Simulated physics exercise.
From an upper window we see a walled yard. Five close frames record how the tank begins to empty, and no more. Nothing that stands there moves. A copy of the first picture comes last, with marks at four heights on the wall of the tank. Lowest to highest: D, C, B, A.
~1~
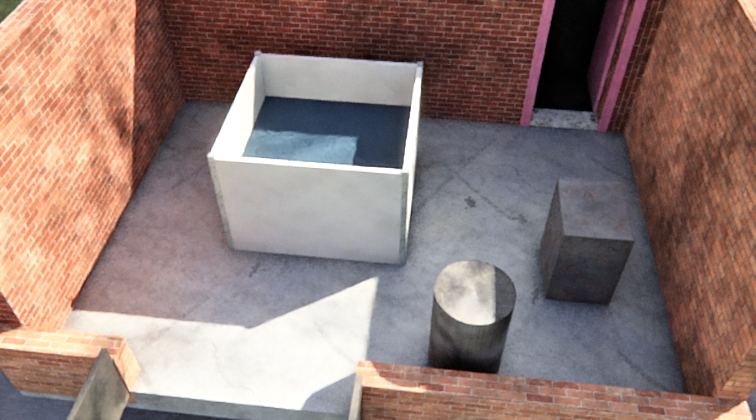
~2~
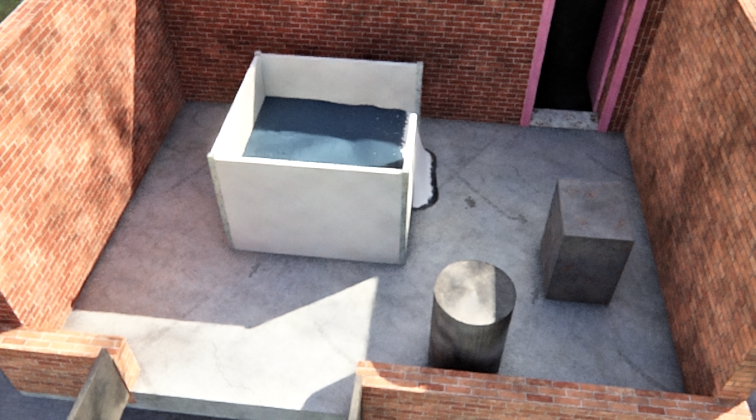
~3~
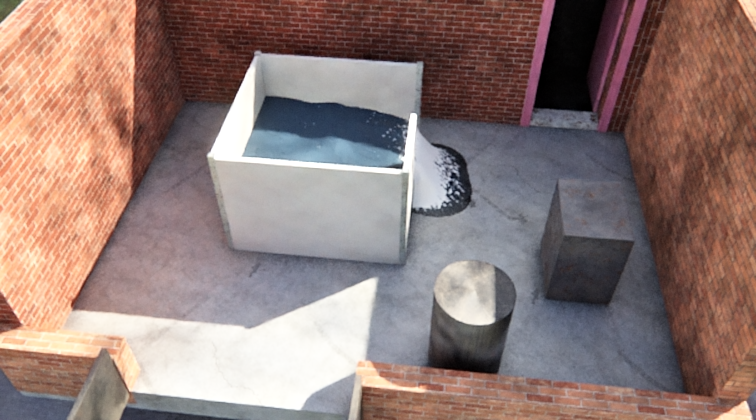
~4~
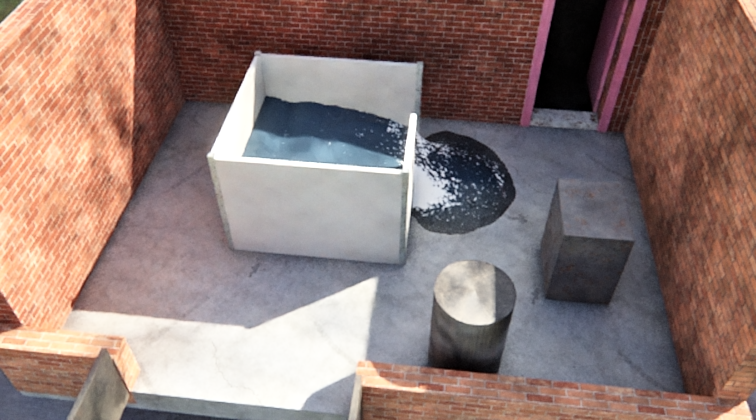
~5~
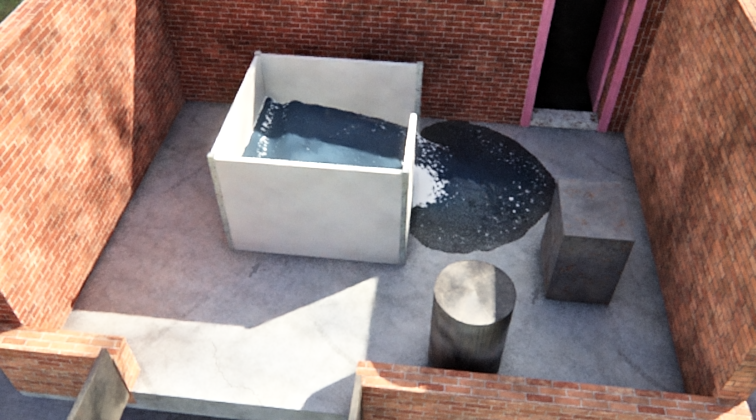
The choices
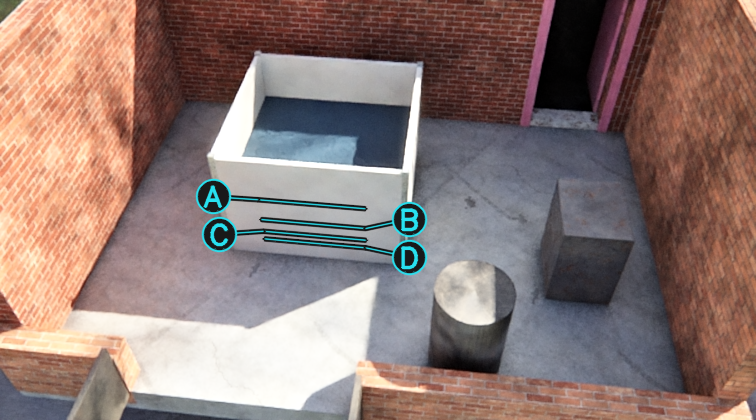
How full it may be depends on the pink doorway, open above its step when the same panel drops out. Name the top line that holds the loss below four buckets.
Take C.
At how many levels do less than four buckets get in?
Two of the four.
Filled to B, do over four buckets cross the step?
Yes, that goes wrong.
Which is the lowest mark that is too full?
B it is.
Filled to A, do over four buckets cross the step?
Yes, it does.
In cyan, A at (311, 204); B at (313, 224); C at (314, 235); D at (315, 243); from the bottom up D, C, B, A.
If A is chosen, dozens of bucketfuls pour in.
If B is chosen, about 8 bucketfuls get in.
If C is chosen, a bucket or two gets in.
If D is chosen, nothing gets over.
